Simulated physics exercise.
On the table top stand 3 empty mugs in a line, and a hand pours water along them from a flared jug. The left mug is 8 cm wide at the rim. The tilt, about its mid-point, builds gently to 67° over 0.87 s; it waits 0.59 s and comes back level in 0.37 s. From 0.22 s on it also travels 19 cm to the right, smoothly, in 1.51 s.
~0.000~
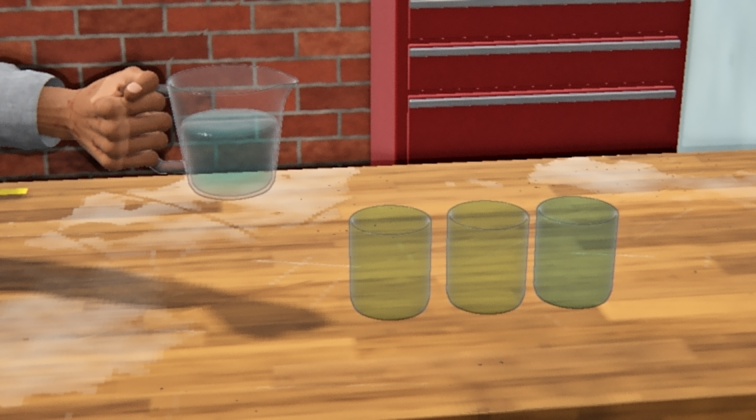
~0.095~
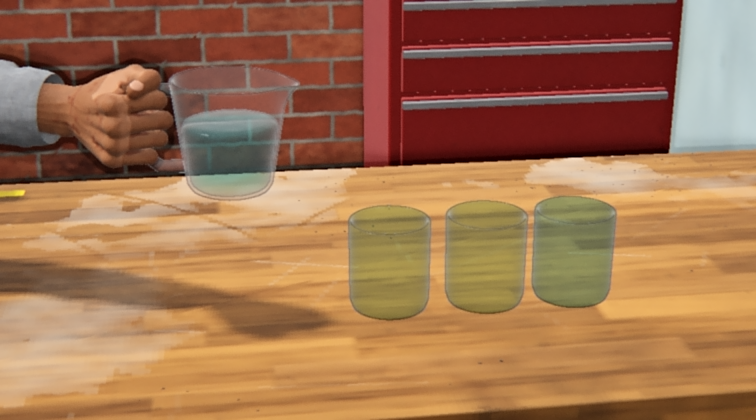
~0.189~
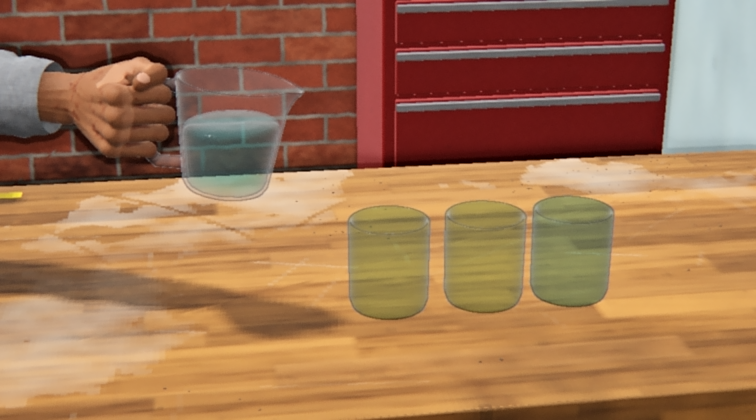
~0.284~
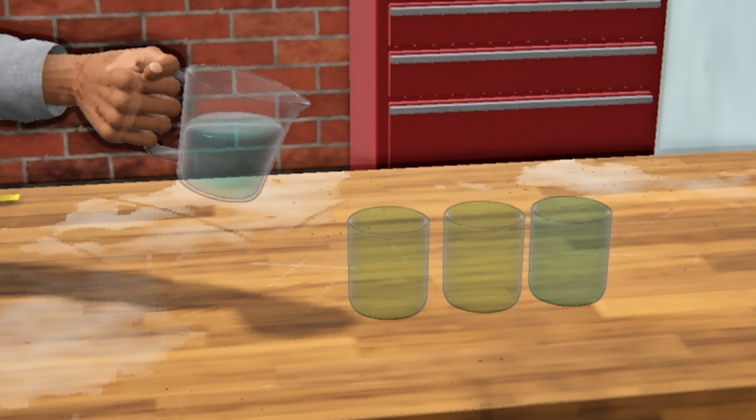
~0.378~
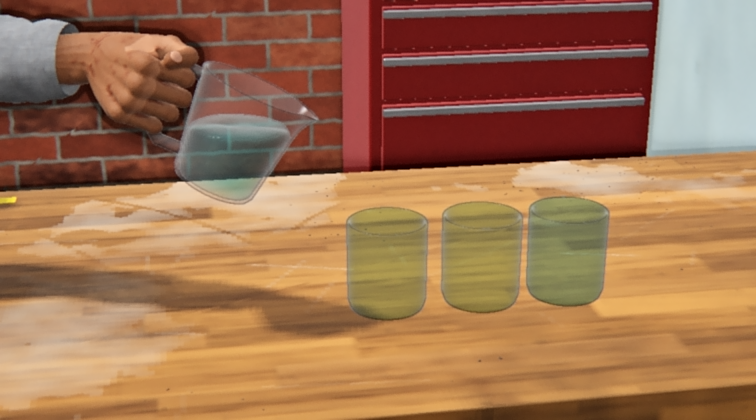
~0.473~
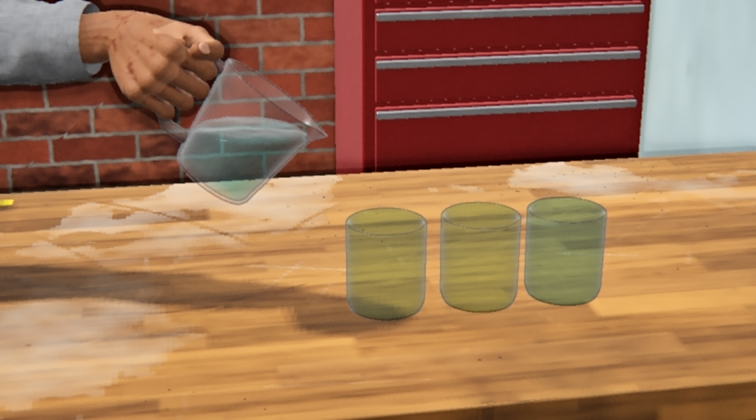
A hand gradually tilting a clear flared jug of bluish-green water to the right, behind three still mugs on a wooden table top.
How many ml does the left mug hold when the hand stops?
About 80 ml.
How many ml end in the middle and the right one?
Roughly 140 ml middle, 0 ml right.
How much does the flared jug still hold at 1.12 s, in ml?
Some 190 ml.
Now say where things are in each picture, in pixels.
In the first picture, tilt 0°; pouring edge (298, 79); surface from (193, 121) to (267, 118); the left mug's rim runs from (351, 224) to (430, 220); the middle mug's rim runs from (449, 219) to (527, 215); the right mug's rim runs from (539, 214) to (615, 210).
In the second picture, tilt 2°; pouring edge (299, 82); surface from (193, 122) to (266, 119).
In the third picture, tilt 8°; pouring edge (304, 90); surface from (194, 123) to (267, 120).
In the fourth picture, tilt 16°; pouring edge (311, 102); surface from (194, 124) to (272, 122).
In the fifth picture, tilt 27°; pouring edge (319, 117); surface from (192, 125) to (277, 129).
In the sixth picture, tilt 38°; pouring edge (327, 134); surface from (194, 135) to (294, 129).
By 0.85 s the tilt is 67° and from the left they hold 55 ml, 0 ml, 0 ml, the flared jug 295 ml, and 0 ml is on the table top.
By 1.12 s the tilt is 67° and from the left they hold 80 ml, 50 ml, 0 ml, the flared jug 185 ml, and 45 ml is on the table top.
By 1.41 s the tilt is 67° and from the left they hold 80 ml, 120 ml, 0 ml, the flared jug 135 ml, and 50 ml is on the table top.
By 1.72 s the tilt is 14° and from the left they hold 80 ml, 145 ml, 5 ml, the flared jug 115 ml, and 50 ml is on the table top.
At rest from the left they hold 80 ml, 145 ml, 5 ml, the flared jug 115 ml, and 55 ml is on the table top.
